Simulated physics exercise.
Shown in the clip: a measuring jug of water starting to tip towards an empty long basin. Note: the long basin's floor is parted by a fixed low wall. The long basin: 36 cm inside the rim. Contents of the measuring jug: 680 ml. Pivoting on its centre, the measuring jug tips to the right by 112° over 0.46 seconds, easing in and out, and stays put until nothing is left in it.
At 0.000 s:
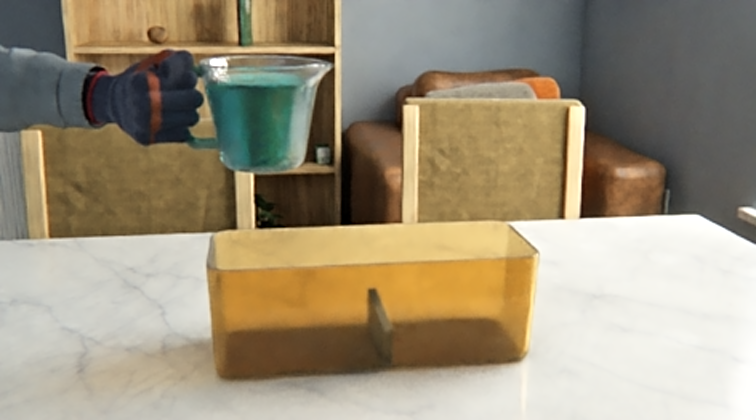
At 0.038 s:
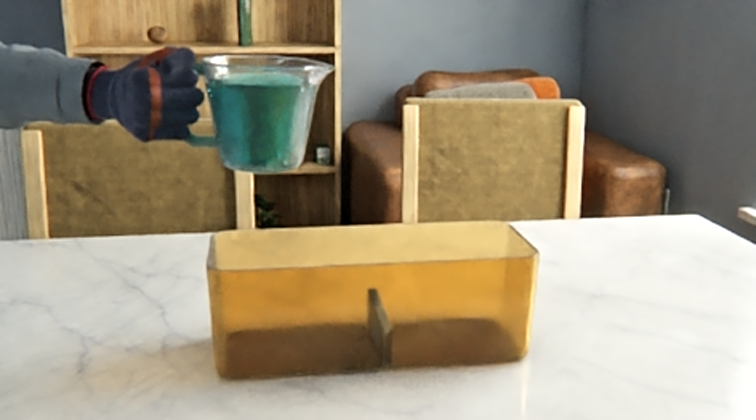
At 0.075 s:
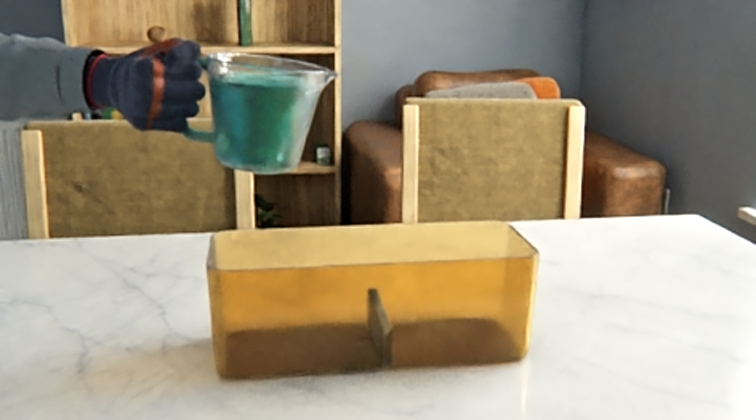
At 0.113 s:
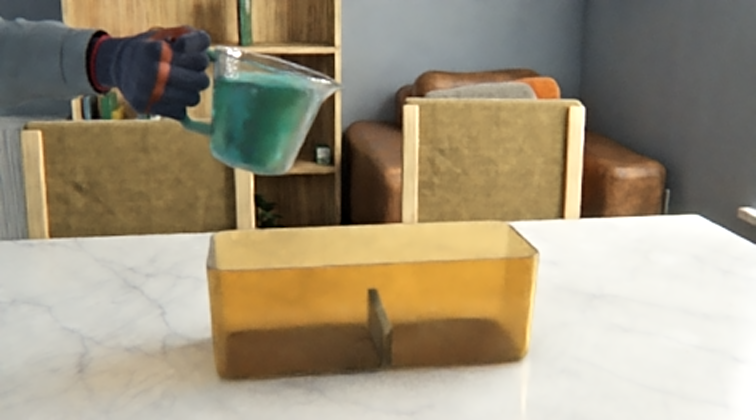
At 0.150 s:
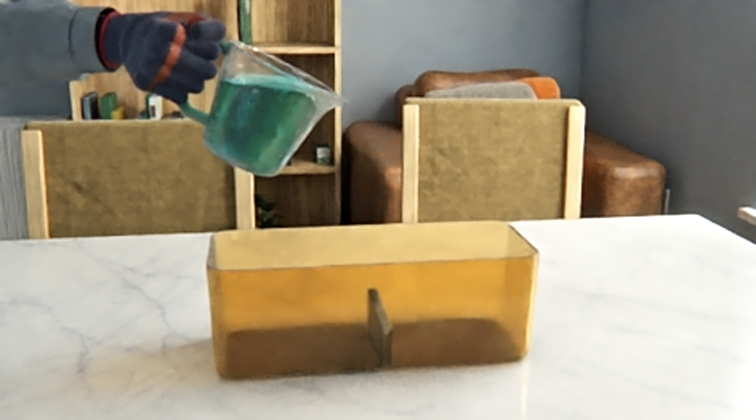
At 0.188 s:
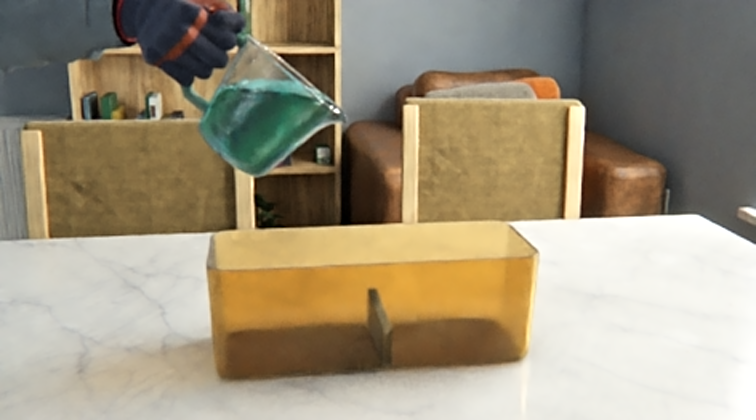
On a marble table in a room with chairs and shelves, a long amber basin with a low dividing wall sits empty. Above it, a gloved hand holds a clear measuring jug of teal water nearly level, then tips it steadily to the right, the water shifting towards the spout.
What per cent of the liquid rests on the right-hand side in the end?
32 percent.
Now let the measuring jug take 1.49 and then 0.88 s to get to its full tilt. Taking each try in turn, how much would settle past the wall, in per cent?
70 then 55 %.
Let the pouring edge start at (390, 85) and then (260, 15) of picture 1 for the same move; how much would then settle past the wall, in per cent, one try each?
Result: 85 per cent, then 10 per cent.
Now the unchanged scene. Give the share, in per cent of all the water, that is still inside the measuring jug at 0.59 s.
Remaining share: Approx. 2 %.
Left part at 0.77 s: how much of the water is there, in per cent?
Roughly 64 percent.
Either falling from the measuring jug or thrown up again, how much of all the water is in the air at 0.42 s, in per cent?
Around 34 in a hundred.
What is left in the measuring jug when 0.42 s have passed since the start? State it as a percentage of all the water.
30 %.
Then, 0.42 s in, the tilt is 110° and 30 per cent is still to pour, 14 is left of the wall and 23 right of it.
Then, 0.59 s in, the tilt is 112° and 2 per cent is still to pour, 57 is left of the wall and 33 right of it.
Then, 0.77 s in, the tilt is 112° and 0 per cent is still to pour, 65 is left of the wall and 31 right of it.
Then, 0.96 s in, the tilt is 112° and 0 per cent is still to pour, 65 is left of the wall and 31 right of it.
Finally, 65 per cent lies left of the wall, 32 right of it and 3 outside.
